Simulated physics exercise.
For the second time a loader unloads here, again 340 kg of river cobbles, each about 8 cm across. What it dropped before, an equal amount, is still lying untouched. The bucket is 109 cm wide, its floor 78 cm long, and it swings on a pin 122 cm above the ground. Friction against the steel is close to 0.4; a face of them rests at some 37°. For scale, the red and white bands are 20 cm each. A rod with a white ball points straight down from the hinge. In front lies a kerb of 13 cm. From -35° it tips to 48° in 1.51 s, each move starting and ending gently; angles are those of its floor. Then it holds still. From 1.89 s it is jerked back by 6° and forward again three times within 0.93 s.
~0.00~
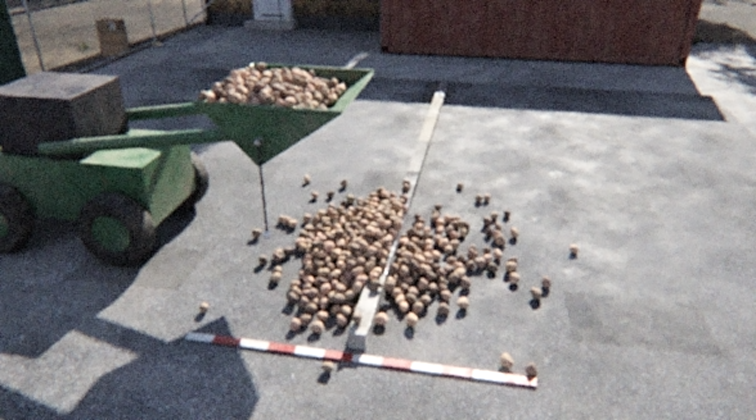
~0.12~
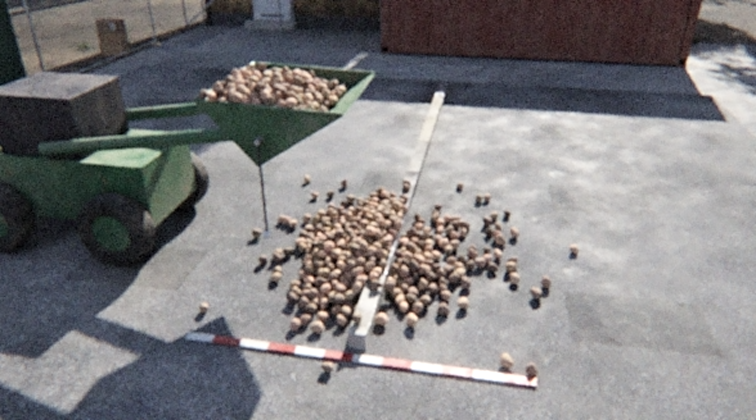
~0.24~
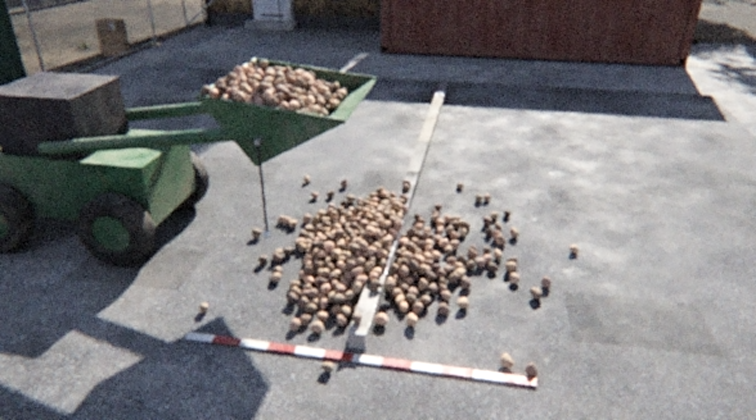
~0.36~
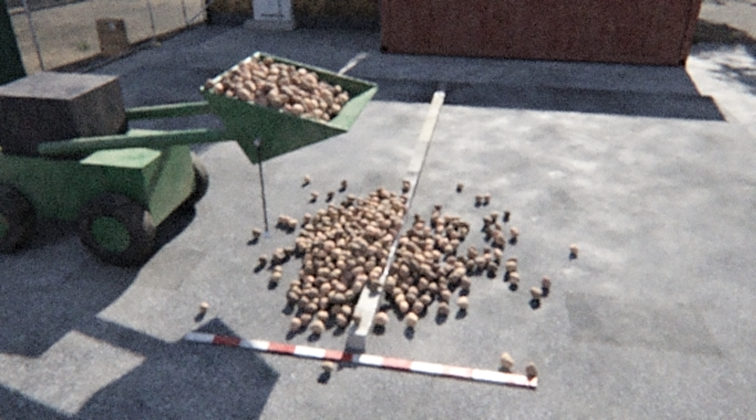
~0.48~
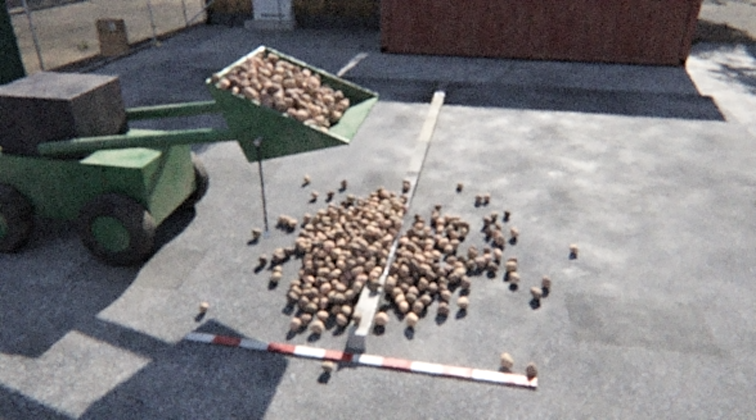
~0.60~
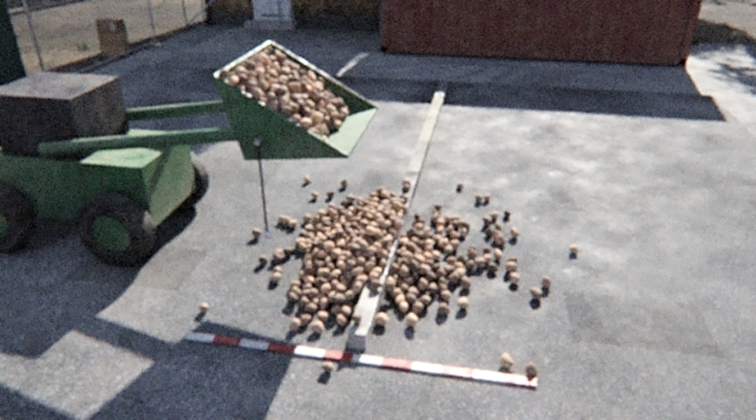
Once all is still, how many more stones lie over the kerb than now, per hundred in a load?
Some 40 per cent is added.
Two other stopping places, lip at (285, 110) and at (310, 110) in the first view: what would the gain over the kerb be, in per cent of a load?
About 0 and 10 per cent.
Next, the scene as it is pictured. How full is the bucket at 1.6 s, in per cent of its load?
Roughly 10 per cent is still inside.
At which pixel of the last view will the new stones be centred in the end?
Near (370, 244).
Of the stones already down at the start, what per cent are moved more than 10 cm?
Roughly 15 per cent of them.
After 1.1 s the floor is at 35°; in per cent of one load, 90 in the bucket, 85 on this side of the kerb, 25 over the kerb; the foremost stones are at (530, 276).
After 1.6 s the floor is at 48°; in per cent of one load, 10 in the bucket, 147 on this side of the kerb, 43 over the kerb; the foremost stones are at (530, 276).
After 3.3 s the floor is at 48°; in per cent of one load, 0 in the bucket, 135 on this side of the kerb, 65 over the kerb; the foremost stones are at (572, 305).
After 5.8 s the floor is at 48°; in per cent of one load, 0 in the bucket, 135 on this side of the kerb, 65 over the kerb; the foremost stones are at (572, 305). Net gain over the kerb, 40.
